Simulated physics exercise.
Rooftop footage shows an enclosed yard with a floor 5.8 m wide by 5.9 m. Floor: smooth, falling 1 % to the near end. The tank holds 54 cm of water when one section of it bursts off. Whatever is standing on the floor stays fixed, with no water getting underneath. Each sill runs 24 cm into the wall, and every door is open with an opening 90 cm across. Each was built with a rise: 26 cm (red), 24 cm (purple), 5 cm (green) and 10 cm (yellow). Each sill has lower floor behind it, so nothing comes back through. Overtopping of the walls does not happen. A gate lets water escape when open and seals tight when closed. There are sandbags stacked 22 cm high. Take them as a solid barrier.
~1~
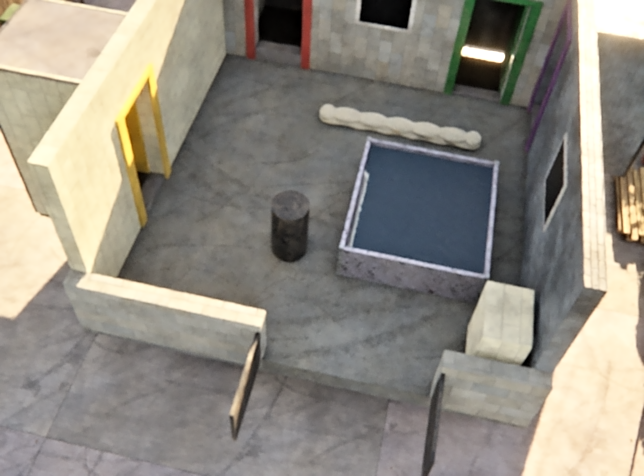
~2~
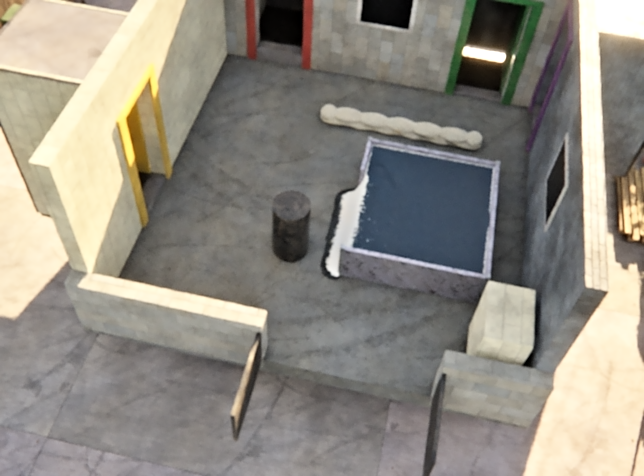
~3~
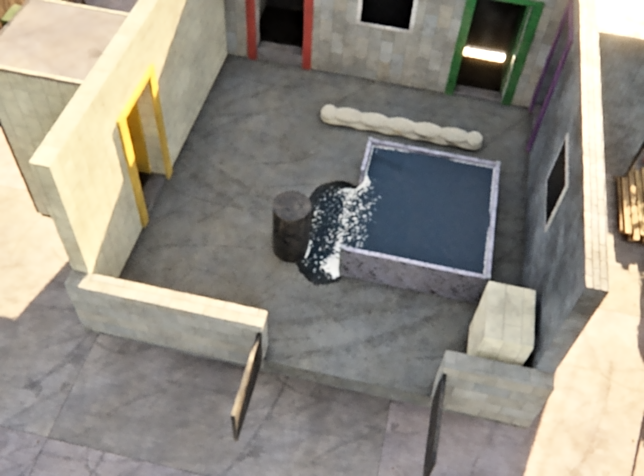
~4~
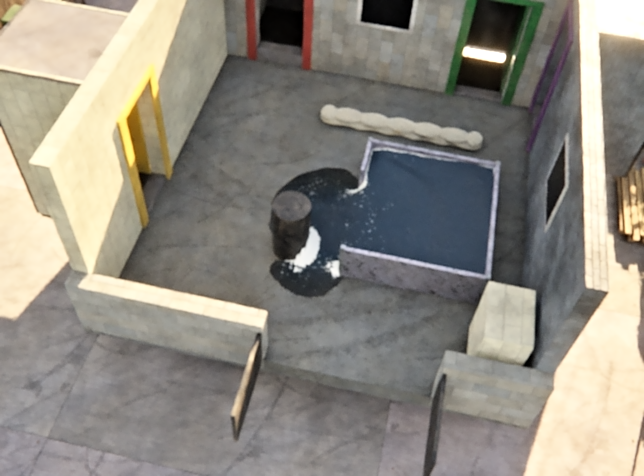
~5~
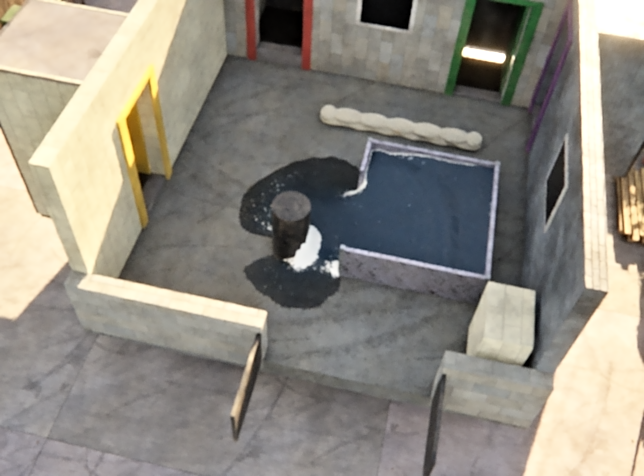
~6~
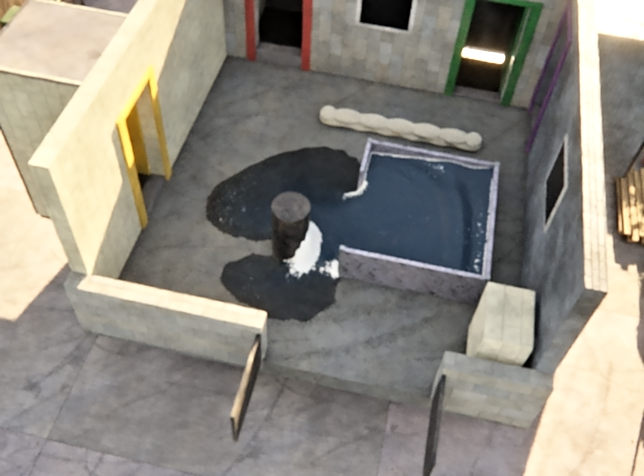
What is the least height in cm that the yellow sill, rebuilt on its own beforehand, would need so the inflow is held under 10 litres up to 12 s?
Around 21 cm would be enough.
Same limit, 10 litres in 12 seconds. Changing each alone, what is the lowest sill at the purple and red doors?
About 9.0 cm at purple and about 12.5 cm at red.
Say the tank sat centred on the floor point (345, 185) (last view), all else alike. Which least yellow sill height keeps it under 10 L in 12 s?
I'd put it at close to 31 cm.
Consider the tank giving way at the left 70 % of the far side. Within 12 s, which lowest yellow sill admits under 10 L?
Near 7.0 cm.
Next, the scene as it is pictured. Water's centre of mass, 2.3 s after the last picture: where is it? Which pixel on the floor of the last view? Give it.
Look at about (312, 216) in the last view.
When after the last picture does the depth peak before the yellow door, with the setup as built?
I'd say near 1.6 seconds.
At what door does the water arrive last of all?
Door: Purple.
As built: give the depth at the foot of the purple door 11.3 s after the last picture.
Some 8.0 centimetres.
Then, 0.7 s after the last picture water covers 30 % of the floor, deepest (42 cm) near (319, 248); 16 cm at the yellow door, 14 litres in over its 10 cm sill.
Then, 2.3 s after the last picture water covers 50 % of the floor, deepest (24 cm) near (119, 279); 19 cm at the yellow door, 106 litres in over its 10 cm sill.
Then, 11.3 s after the last picture water covers 95 % of the floor, deepest (13 cm) near (514, 399); 6 cm at the yellow door, 139 litres in over its 10 cm sill.
At the yellow door as built, the water peaked near 23 cm, 1.5 s after the last picture.
Run again over the same 12 s with other heights there, 34 litres in over 17 cm, 4 litres over 23 cm. The limit of 10 litres is kept from about 21 cm up.
